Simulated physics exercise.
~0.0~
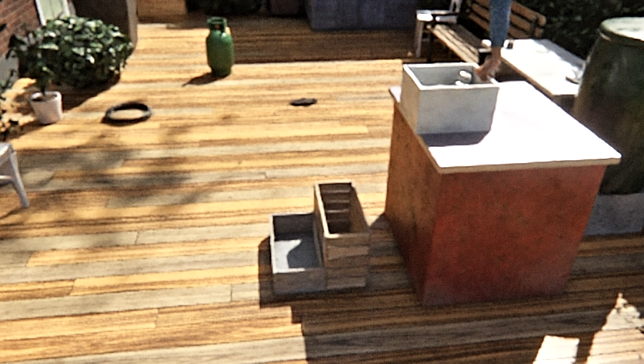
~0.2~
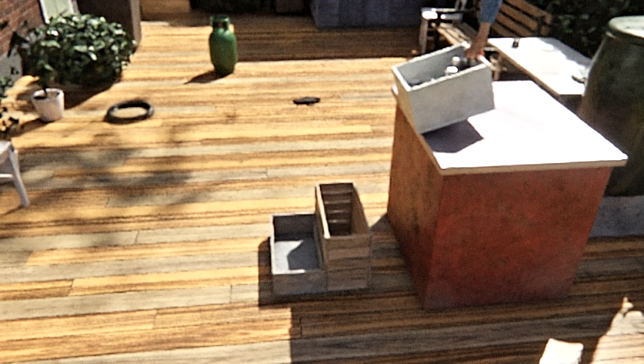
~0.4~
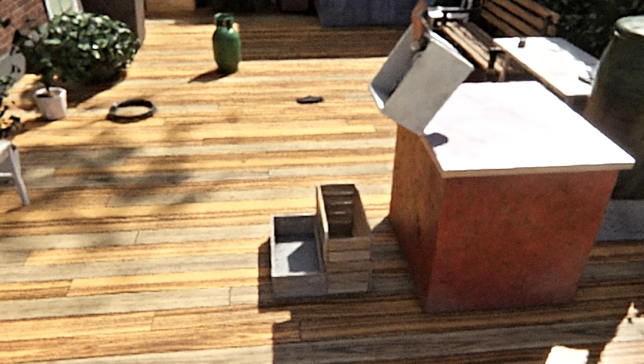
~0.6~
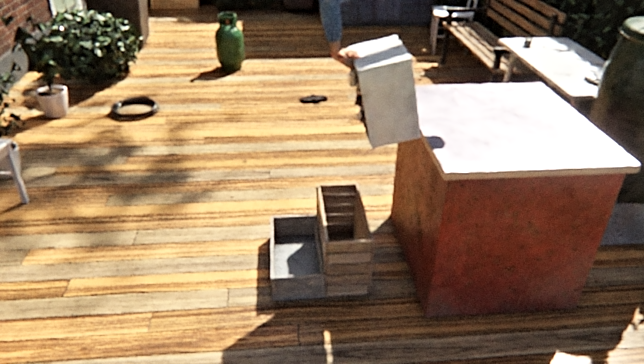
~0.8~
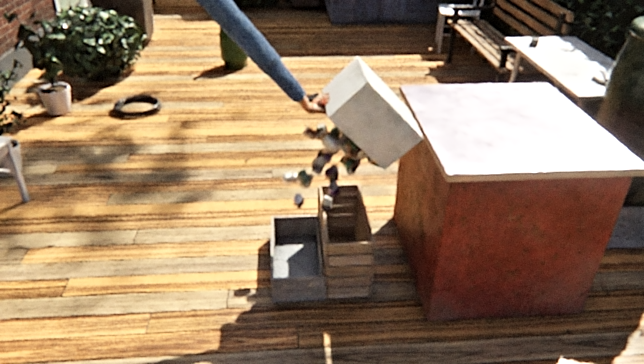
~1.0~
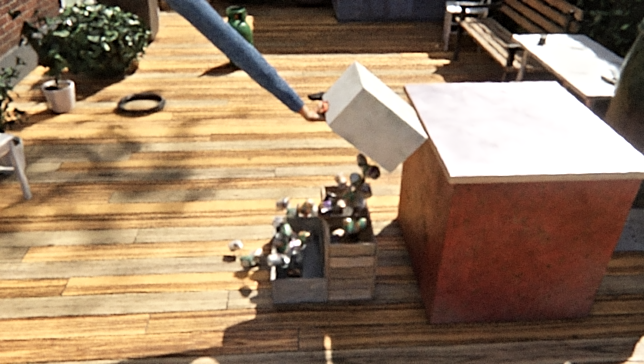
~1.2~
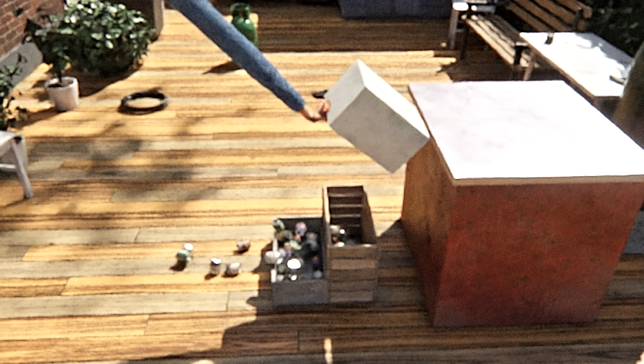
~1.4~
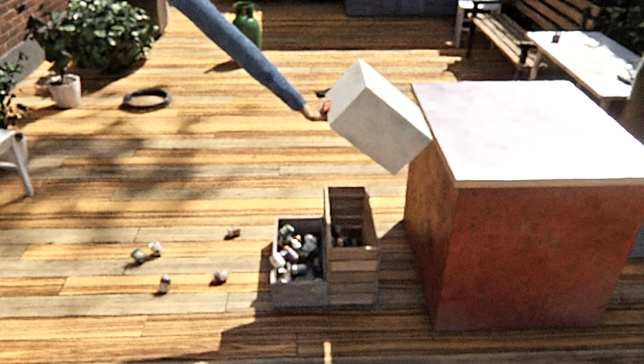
A white tote full of small cans stands on a reddish bench with a white top, at the right of a sunny wooden deck seen from slightly above. Left of the bench sit an empty wooden trough and a lower grey tub, with plants, a green canister and a slatted seat behind. A hand tips the tote leftward over the bench's edge, and a blue-sleeved arm holds it nearly upside down. Cans tumble out in a cluster, dropping into both containers. A few bounce past the tub and roll left, ending scattered on the planks, while the rest lie in the trough and tub.
